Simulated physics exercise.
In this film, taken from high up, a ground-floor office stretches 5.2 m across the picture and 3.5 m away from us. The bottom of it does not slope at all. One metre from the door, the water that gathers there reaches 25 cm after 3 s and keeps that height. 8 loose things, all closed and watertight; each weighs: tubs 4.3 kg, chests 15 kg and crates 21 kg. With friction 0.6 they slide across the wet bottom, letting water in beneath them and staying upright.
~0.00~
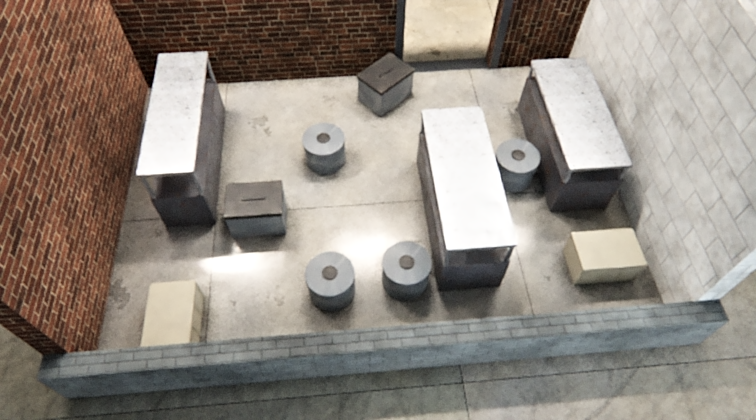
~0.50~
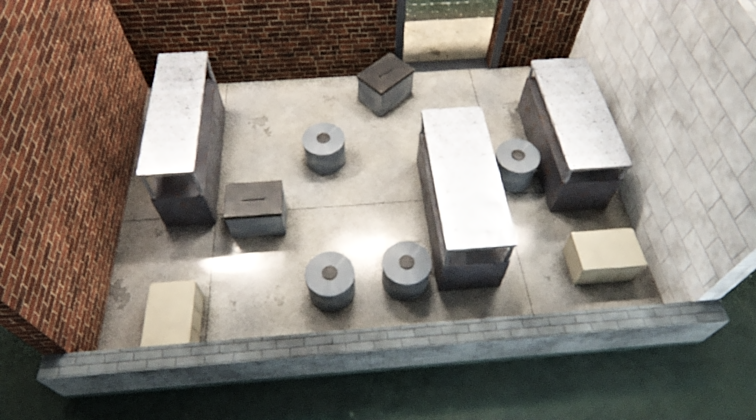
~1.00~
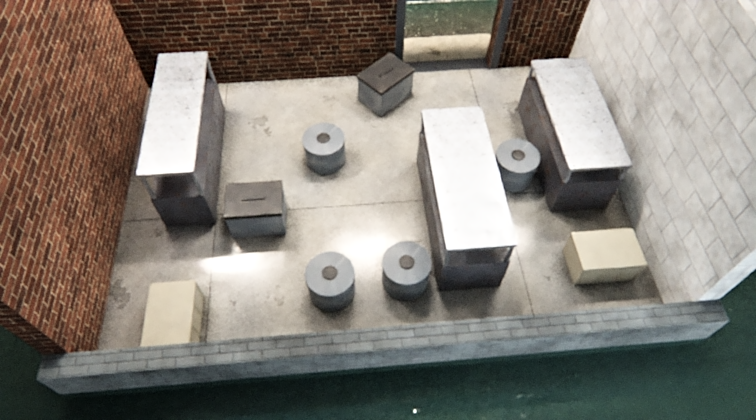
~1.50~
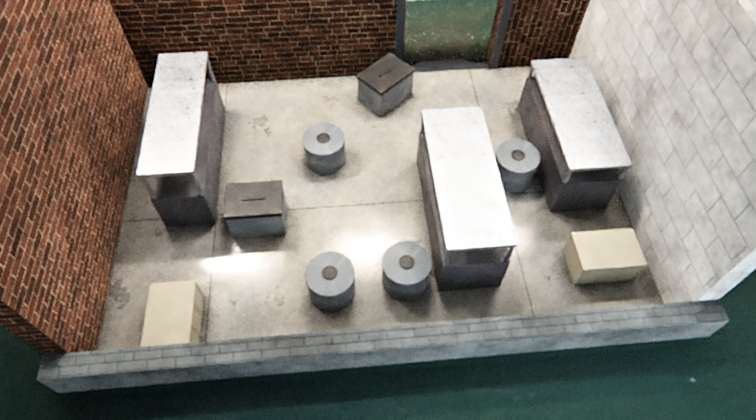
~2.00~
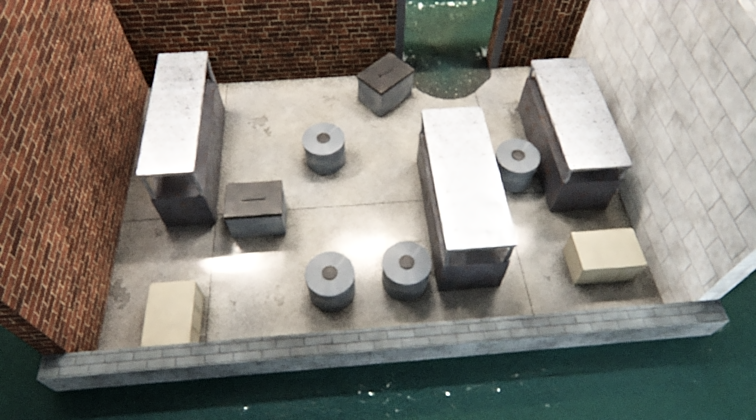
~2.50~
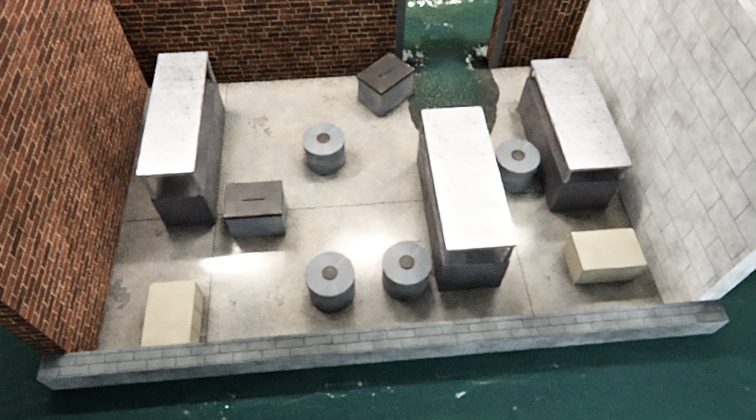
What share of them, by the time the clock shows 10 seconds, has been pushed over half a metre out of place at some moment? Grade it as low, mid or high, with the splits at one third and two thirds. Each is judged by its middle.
Grade: Mid, one to two thirds.
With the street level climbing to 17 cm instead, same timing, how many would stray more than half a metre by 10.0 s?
In that case the number is 3.
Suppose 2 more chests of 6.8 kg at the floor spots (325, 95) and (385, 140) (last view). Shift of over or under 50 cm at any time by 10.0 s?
Inside the limit, then above the limit.
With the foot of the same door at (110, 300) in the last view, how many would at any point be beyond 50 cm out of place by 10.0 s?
In that case the number is 8.
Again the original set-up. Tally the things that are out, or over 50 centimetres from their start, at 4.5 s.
I count 1 of them.
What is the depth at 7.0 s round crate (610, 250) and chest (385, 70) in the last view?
Depths: Near 8 cm, then near 4 cm.
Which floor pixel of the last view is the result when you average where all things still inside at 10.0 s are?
Around (344, 216).
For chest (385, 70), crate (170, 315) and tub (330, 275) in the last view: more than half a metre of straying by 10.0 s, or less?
Result, in turn: Stayed within / stayed within / exceeded.
After 3.5 s 0 of 8 are over 50 cm from their spots; 0 afloat.
After 4.5 s 1 of 8 are over 50 cm from their spots; 1 afloat.
After 7.0 s 2 of 8 are over 50 cm from their spots; 4 afloat.
After 10.0 s 4 of 8 are over 50 cm from their spots, and 4 have been at some point; 8 afloat.
